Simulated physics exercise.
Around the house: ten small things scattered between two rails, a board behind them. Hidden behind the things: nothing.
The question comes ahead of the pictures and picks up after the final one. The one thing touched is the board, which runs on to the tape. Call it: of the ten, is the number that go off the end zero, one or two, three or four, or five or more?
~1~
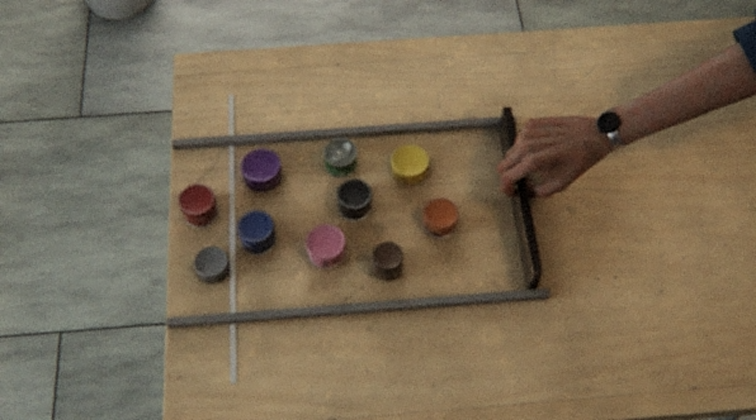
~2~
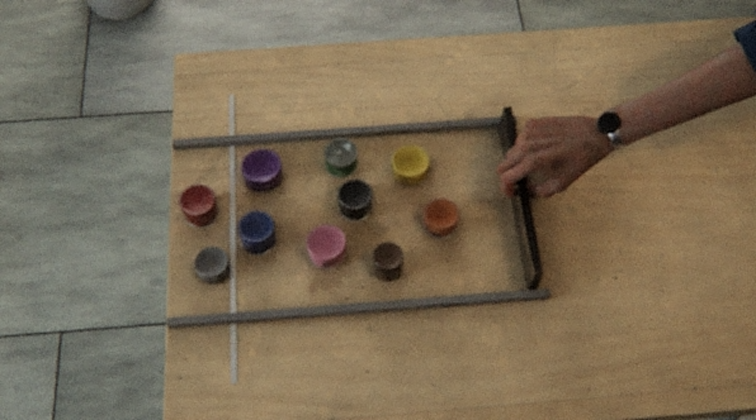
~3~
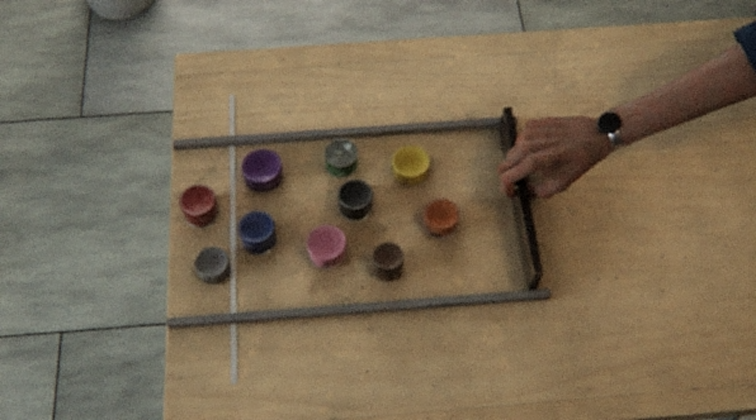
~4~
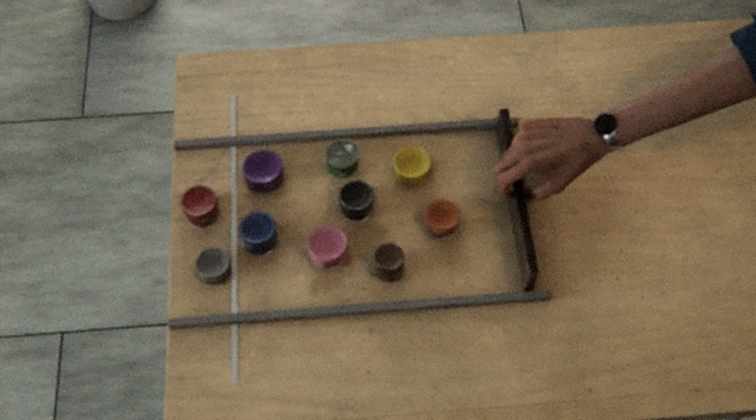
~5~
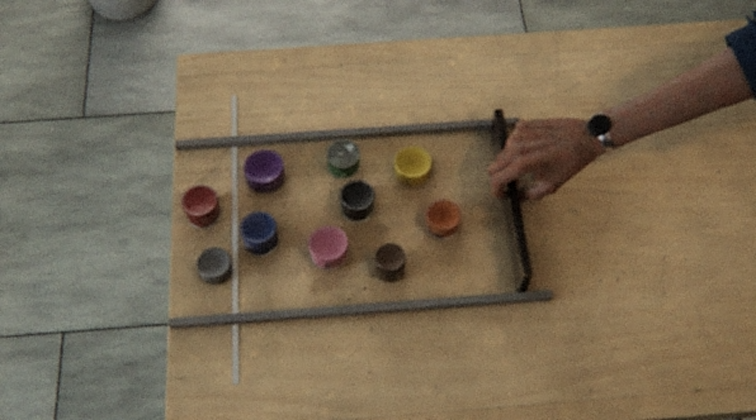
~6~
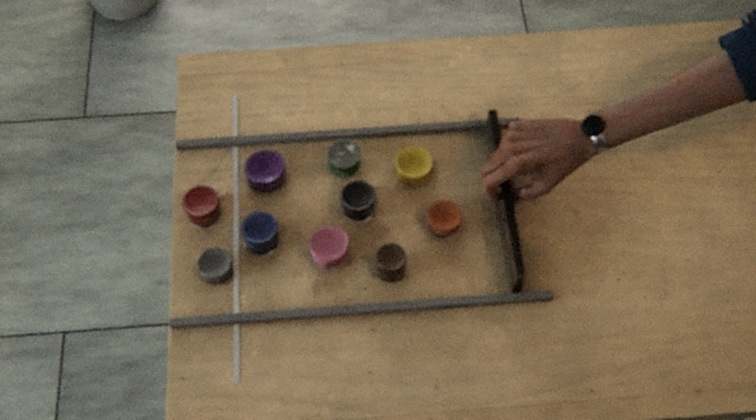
One or two go off.
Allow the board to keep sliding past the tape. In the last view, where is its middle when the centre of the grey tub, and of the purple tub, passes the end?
The middle is at (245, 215) when it's the grey tub, and at (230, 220) when it's the purple tub.
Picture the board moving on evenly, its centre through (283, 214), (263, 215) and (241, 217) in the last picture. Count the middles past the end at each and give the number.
0; 0; 2.
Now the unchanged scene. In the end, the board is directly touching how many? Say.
Result: 4 in all.
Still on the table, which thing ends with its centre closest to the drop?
It's the purple tub that ends nearest.
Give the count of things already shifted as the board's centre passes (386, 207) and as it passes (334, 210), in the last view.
First position 5; second position 7.
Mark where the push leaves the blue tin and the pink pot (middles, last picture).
In the last picture the blue tin sits around (184, 235) and the pink pot around (195, 274).
Soon after, none off yet; red tin at rest near (203, 207); grey tub at rest near (216, 266); blue tin at rest near (261, 234).
After that, none off yet; red tin at rest near (203, 207); grey tub at rest near (216, 266); blue tin moving near (256, 232).
In the end, the number that fall off is one or two; gone, grey tub and red tin.
